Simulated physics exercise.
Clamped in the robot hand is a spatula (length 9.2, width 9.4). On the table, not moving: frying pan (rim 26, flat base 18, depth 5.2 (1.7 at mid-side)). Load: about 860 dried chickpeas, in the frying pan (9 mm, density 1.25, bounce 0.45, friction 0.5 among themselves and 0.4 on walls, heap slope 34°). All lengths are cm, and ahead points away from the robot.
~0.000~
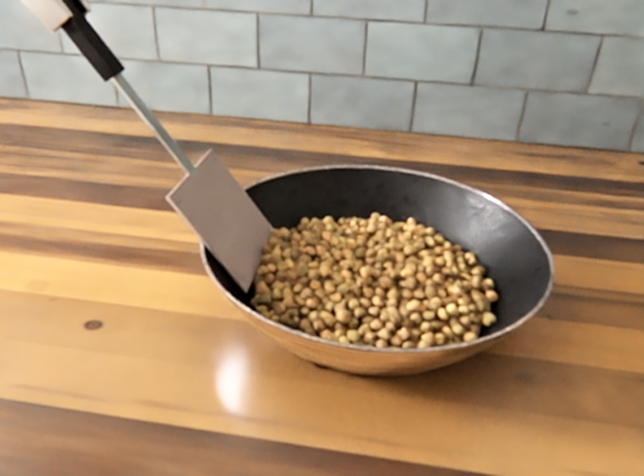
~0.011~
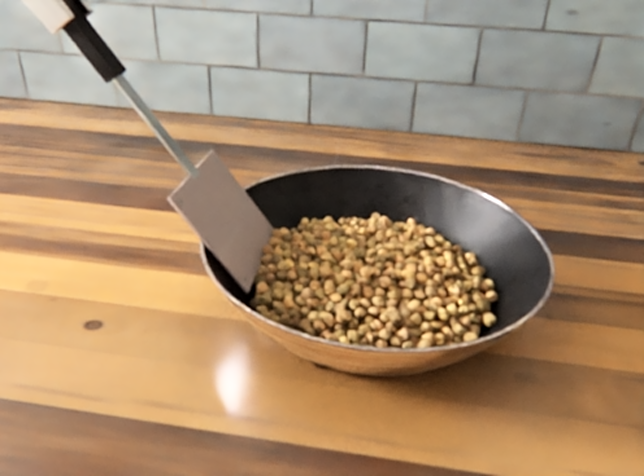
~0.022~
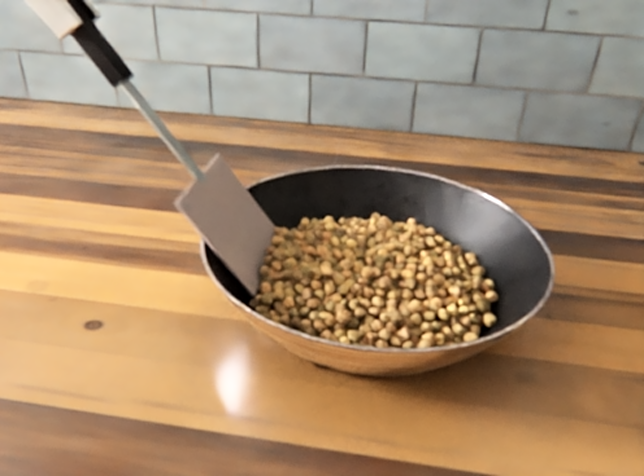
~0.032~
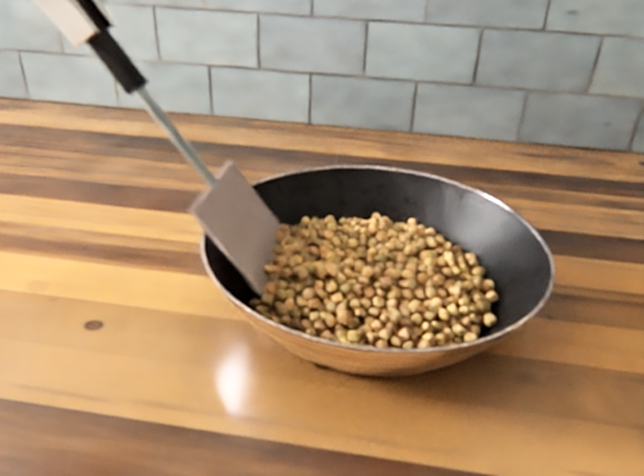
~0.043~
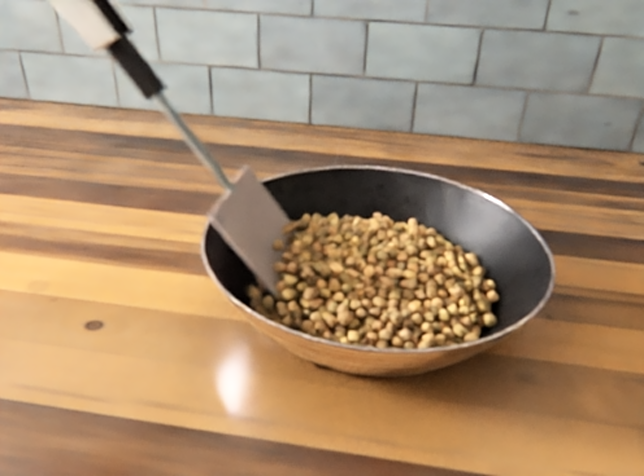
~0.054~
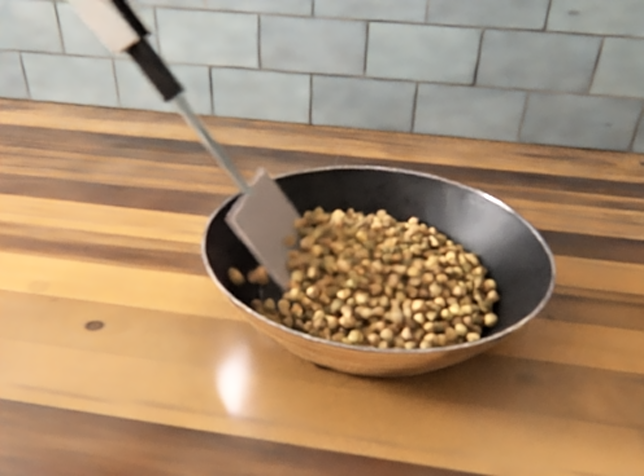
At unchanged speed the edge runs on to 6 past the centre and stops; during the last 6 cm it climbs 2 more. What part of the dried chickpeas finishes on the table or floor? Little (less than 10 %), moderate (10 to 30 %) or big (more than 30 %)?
A moderate share, 10 to 30 %, ends on the table or floor.
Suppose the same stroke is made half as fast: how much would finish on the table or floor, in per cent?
It would be near 0 per cent.
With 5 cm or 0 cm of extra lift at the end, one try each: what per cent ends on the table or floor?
Some 20 and 10 per cent.
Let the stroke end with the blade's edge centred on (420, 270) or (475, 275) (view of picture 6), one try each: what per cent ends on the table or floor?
About 10 and 25 per cent.
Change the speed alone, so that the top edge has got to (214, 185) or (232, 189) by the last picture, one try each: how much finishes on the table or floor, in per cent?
Some 0 and 5 per cent.
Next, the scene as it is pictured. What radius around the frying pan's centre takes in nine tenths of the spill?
Some 55 cm.
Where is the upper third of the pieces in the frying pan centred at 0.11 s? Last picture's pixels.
Around (395, 253).
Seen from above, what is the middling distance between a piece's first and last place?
About 3 cm.
After 0.08 s, sloping 54°, highest piece 7 above the table; 863 in the frying pan, 1 on the blade or in flight.
After 0.11 s, sloping 54°, highest piece 11 above the table; 862 in the frying pan, 2 on the blade or in flight.
After 0.32 s, sloping 54°, highest piece 13 above the table; 737 in the frying pan, 107 on the table or floor, 20 on the blade or in flight.
After 1.37 s, sloping 54°, highest piece 5 above the table; 736 in the frying pan, 128 on the table or floor.
At rest, 736 in the frying pan, 128 on the table or floor. That is 15 % on the table or floor.
